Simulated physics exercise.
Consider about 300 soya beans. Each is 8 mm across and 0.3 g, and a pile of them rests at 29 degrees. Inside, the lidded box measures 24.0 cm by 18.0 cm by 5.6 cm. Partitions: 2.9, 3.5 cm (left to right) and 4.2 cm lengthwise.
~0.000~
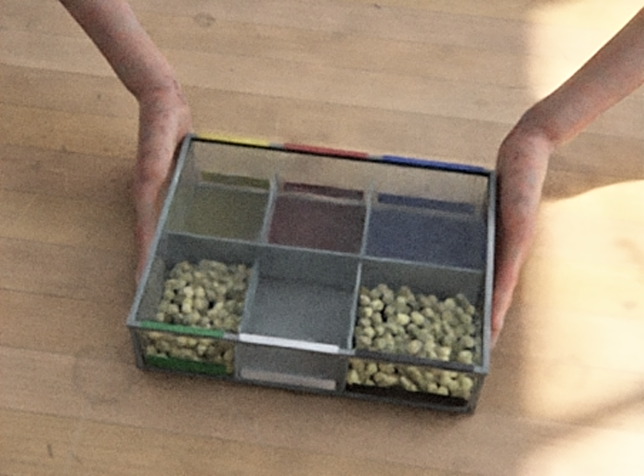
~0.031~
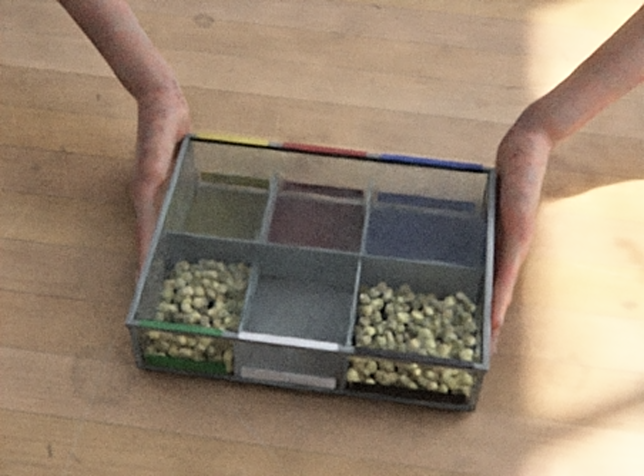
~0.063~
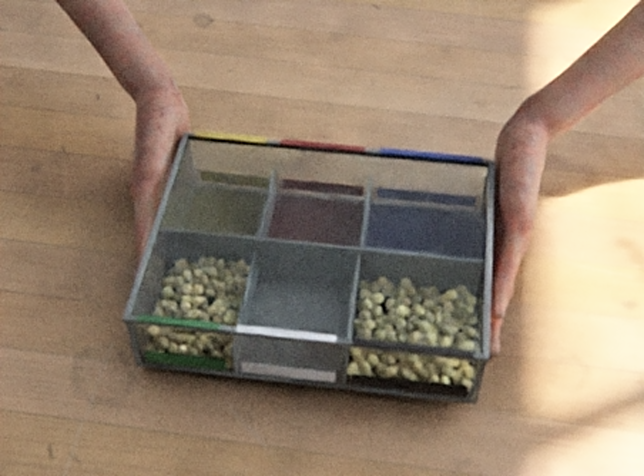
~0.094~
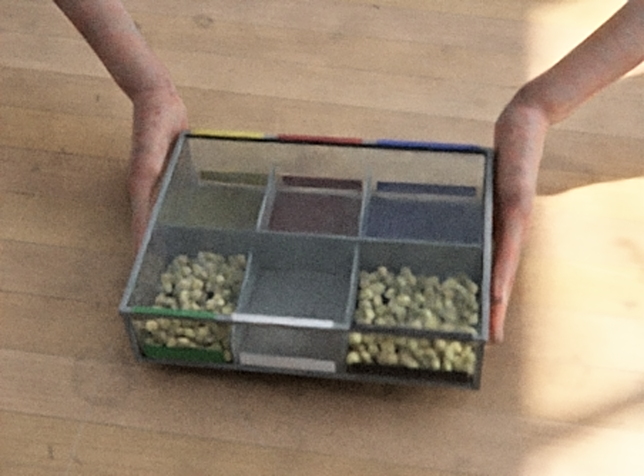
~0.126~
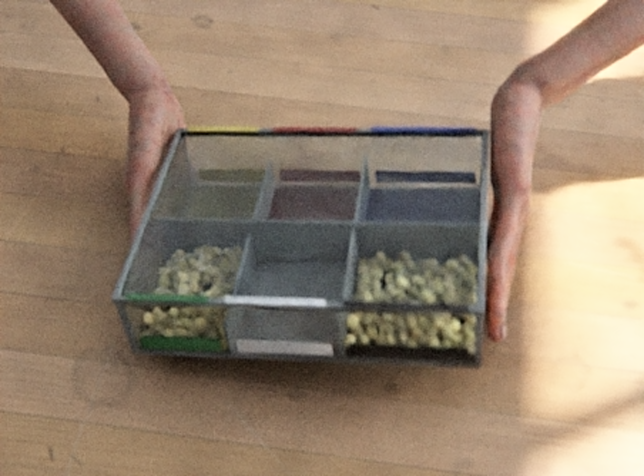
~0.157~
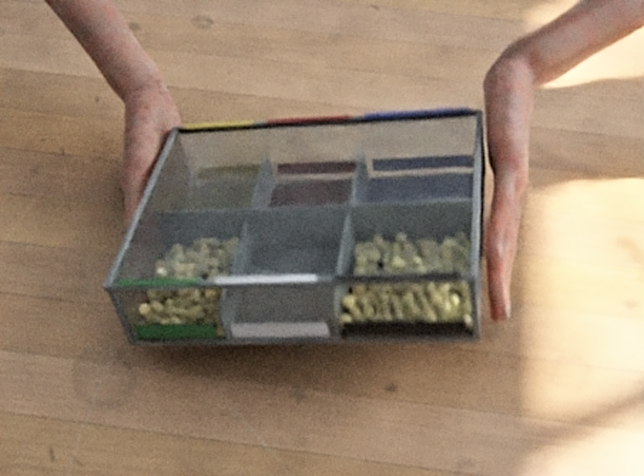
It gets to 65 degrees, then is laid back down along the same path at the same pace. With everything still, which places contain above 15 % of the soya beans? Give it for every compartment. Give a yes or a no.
Red - no; blue - no; green - yes; yellow - no; white - no; black - yes.
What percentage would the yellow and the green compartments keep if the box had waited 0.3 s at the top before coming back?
Yellow 5, green 45.
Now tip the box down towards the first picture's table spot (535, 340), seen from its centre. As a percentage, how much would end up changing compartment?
That would be close to 20 per cent.
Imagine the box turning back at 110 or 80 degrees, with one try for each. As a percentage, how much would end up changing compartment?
Roughly 55 percent for the first try and 35 percent for the second.
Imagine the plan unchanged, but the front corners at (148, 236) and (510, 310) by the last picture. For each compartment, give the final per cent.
In per cent, the final split is red 5, blue 5, green 30, yellow 0, white 5, black 50.
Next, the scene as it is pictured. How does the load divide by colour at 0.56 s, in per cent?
Red 0 %, blue 0 %, green 45 %, yellow 0 %, white 0 %, black 50 %.
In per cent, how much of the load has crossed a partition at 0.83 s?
Roughly 15 %.
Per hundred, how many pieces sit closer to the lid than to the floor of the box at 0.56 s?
Estimate: Near 20 per cent.
Then, at 0.56 s, tilt 64 degrees; green 45 %, black 50 %.
Then, at 0.83 s, tilt 26 degrees; green 45 %, yellow 5 %, white 10 %, black 40 %.
After 1.21 s, tilt 0 degrees; green 45 %, yellow 5 %, white 10 %, black 40 %.
In the end, at 1.6 s, red 0 %, blue 0 %, green 45 %, yellow 5 %, white 10 %, black 40 %.
